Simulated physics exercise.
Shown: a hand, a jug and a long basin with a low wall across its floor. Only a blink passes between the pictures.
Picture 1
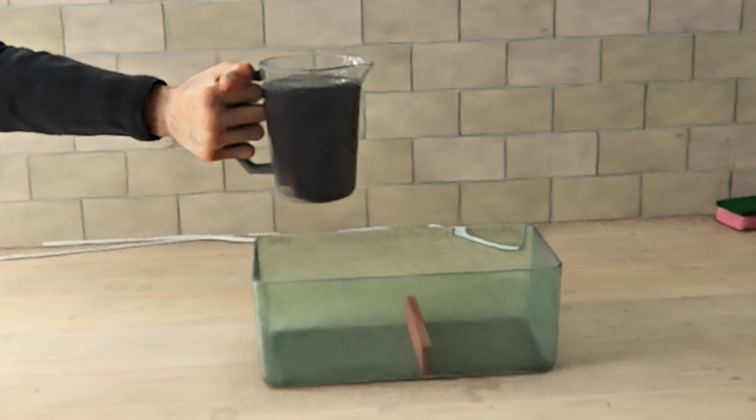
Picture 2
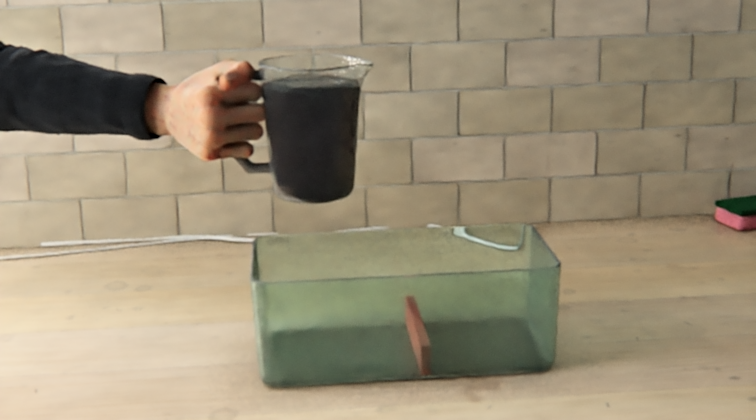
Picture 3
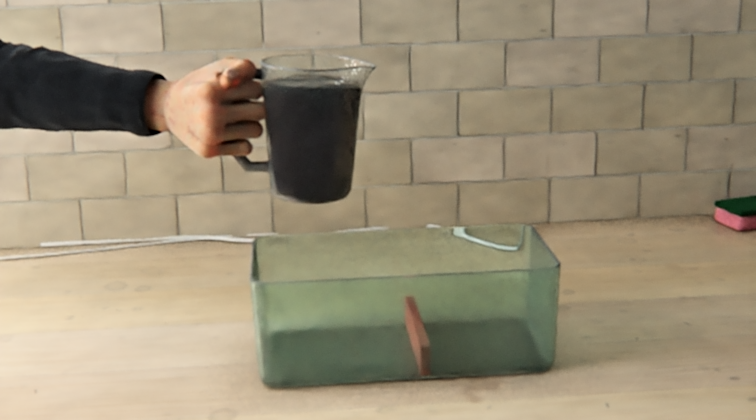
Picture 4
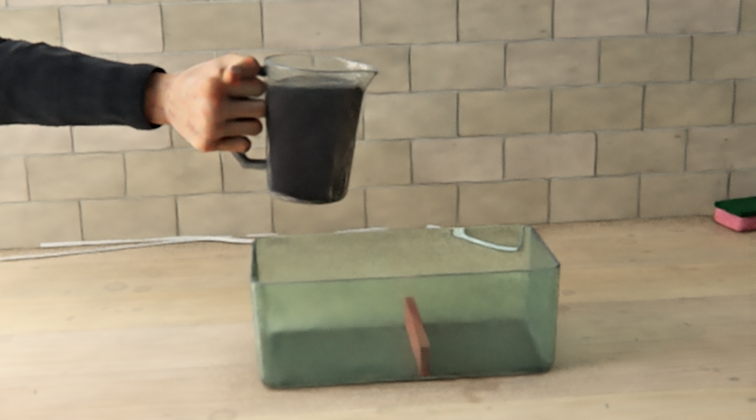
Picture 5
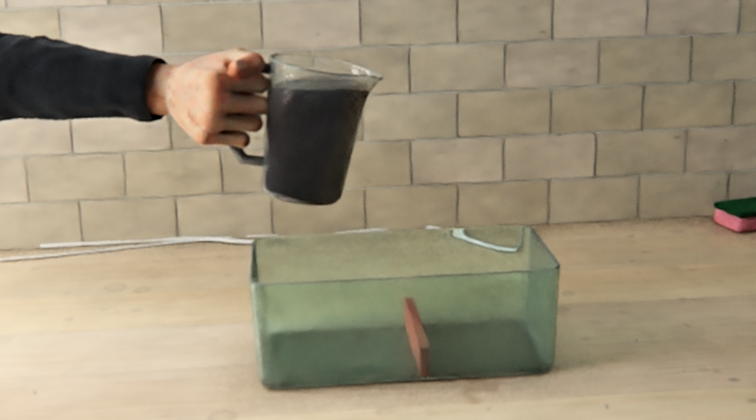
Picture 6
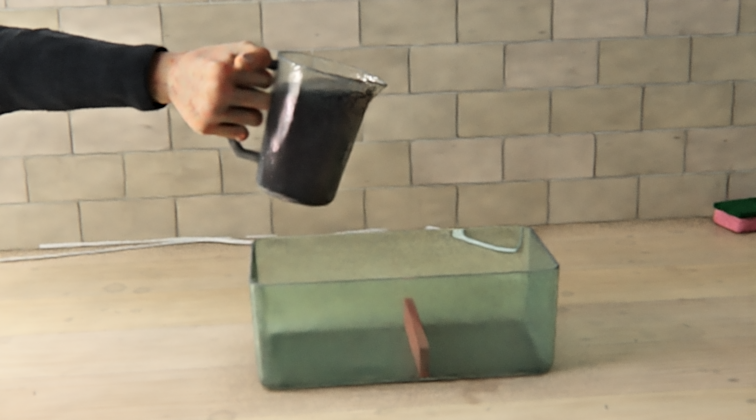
A hand held a glass jug of dark wine above a long, greenish basin with a low reddish wall across its floor, keeping it nearly upright at first, then gradually tilting it to the right.
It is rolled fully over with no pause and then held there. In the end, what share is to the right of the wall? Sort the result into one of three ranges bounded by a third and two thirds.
It falls in the top range, above two thirds.
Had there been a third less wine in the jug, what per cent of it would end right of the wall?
It comes to near 90 per cent.
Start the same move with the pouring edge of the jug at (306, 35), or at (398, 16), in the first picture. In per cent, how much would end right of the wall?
The first gives 25 %, the second 80 %.
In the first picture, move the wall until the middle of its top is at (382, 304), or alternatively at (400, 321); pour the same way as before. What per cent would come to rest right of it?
I'd expect near 95 percent the first time and near 90 percent the next.
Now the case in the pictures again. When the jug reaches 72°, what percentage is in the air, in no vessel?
Roughly 15 %.
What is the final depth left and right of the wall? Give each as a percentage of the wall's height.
On the left it is 10 per cent, on the right 100.
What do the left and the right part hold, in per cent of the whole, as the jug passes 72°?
Left: Some 0 %. Right: Some 5 %.
A moment on, the jug is tipped part way and 79 per cent is still to pour, 0 is left of the wall and 6 right of it.
Next, the jug is tipped right over and 26 per cent is still to pour, 2 is left of the wall and 54 right of it.
Then the jug is tipped right over and 1 per cent is still to pour, 7 is left of the wall and 90 right of it.
Later the jug is tipped right over and 0 per cent is still to pour, 8 is left of the wall and 91 right of it.
Finally, 9 per cent lies left of the wall, 90 right of it and 1 outside.
